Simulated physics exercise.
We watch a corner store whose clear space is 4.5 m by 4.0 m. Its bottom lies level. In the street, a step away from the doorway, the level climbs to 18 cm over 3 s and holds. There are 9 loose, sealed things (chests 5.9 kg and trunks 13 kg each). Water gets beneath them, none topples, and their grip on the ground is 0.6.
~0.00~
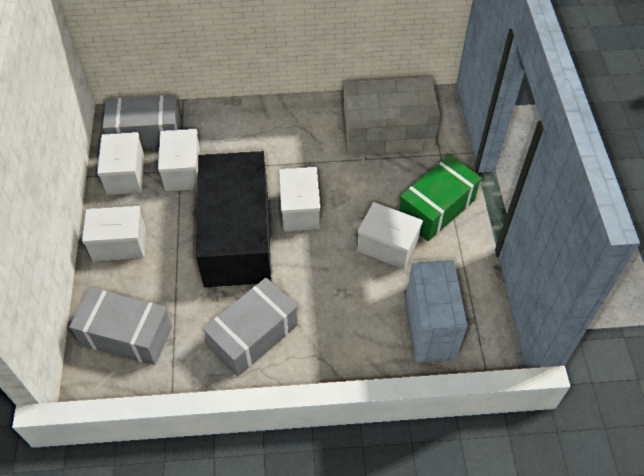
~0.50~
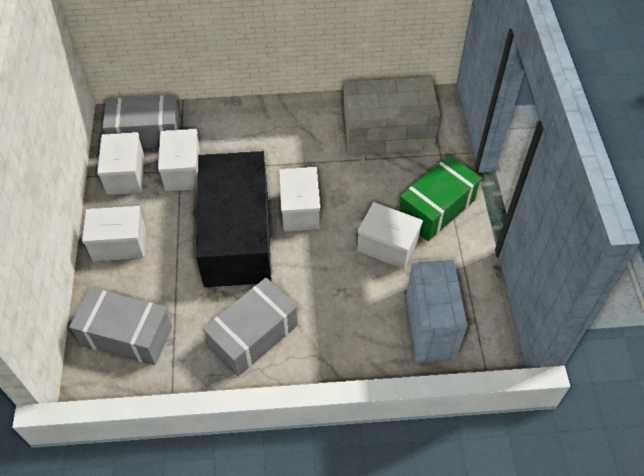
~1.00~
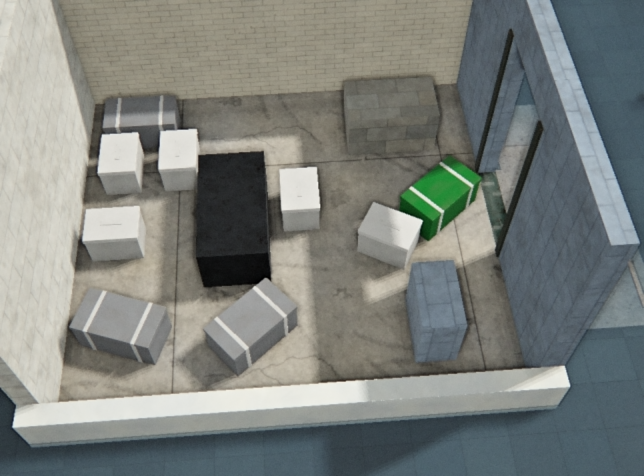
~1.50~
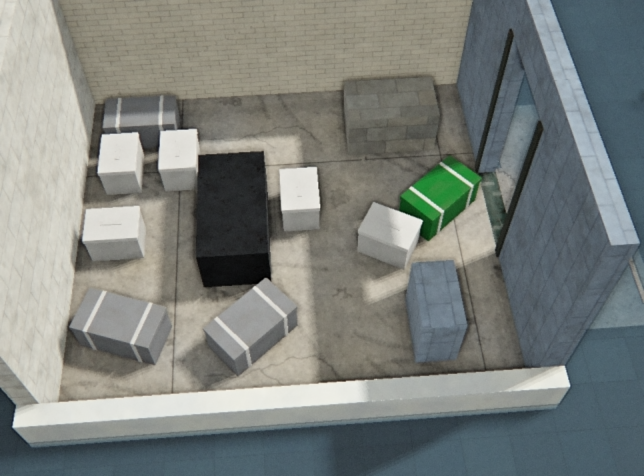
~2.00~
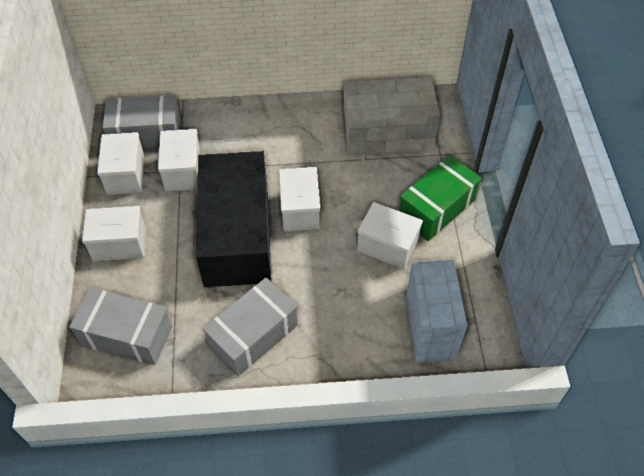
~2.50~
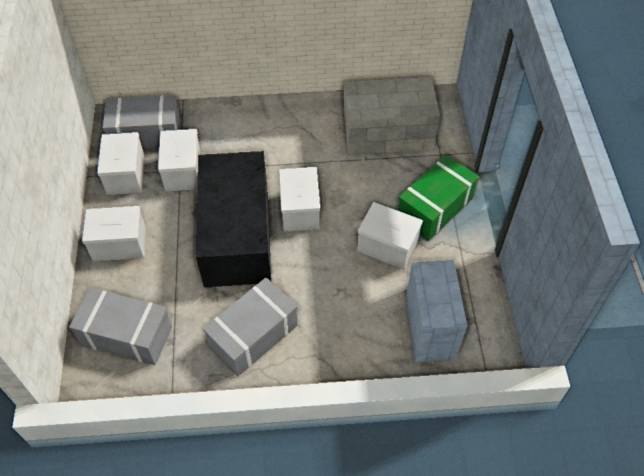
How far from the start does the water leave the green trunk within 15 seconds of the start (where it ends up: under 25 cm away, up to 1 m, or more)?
The green trunk ends far away.
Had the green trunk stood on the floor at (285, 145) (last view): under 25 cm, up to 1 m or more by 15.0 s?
It moves a short way.
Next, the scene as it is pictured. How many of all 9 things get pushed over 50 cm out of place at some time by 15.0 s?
7 of them.
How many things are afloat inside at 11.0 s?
I count 8.
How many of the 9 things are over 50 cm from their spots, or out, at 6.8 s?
3 of them.
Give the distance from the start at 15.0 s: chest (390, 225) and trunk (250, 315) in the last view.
In turn: 300 cm, 120 cm.
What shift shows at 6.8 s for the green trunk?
Roughly 200 cm by then.
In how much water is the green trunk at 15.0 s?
About 8 cm.
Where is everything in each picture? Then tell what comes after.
The green trunk at (441, 187) rests on the ground; water covers 0.0 m2; 0 of 9 have shifted, in the first picture.
The green trunk at (441, 187) rests on the ground; water covers 0.0 m2; 0 of 9 have shifted, in the second picture.
The green trunk at (441, 187) rests on the ground; 0.0 m2 under water; 0 of 9 have shifted, in the third picture.
The green trunk at (441, 187), on the bottom; water covers 0.0 m2; 0 of 9 have shifted, in the fourth picture.
The green trunk at (441, 187), on the bottom; water covers 0.1 m2; 0 of 9 have shifted, in the fifth picture.
The green trunk at (440, 187) rests on the ground; 0.3 m2 under water; 0 of 9 have shifted, in the sixth picture.
After 3.5 s the green trunk is near (393, 173), 0.5 m from its start, aground; 0 afloat.
After 6.8 s the green trunk is near (287, 113), 2.0 m from its start, aground; 2 afloat.
After 11.0 s the green trunk is near (310, 89), 2.0 m from its start, aground; 8 afloat.
After 15.0 s the green trunk is near (310, 86), 2.0 m from its start, afloat; 9 afloat.
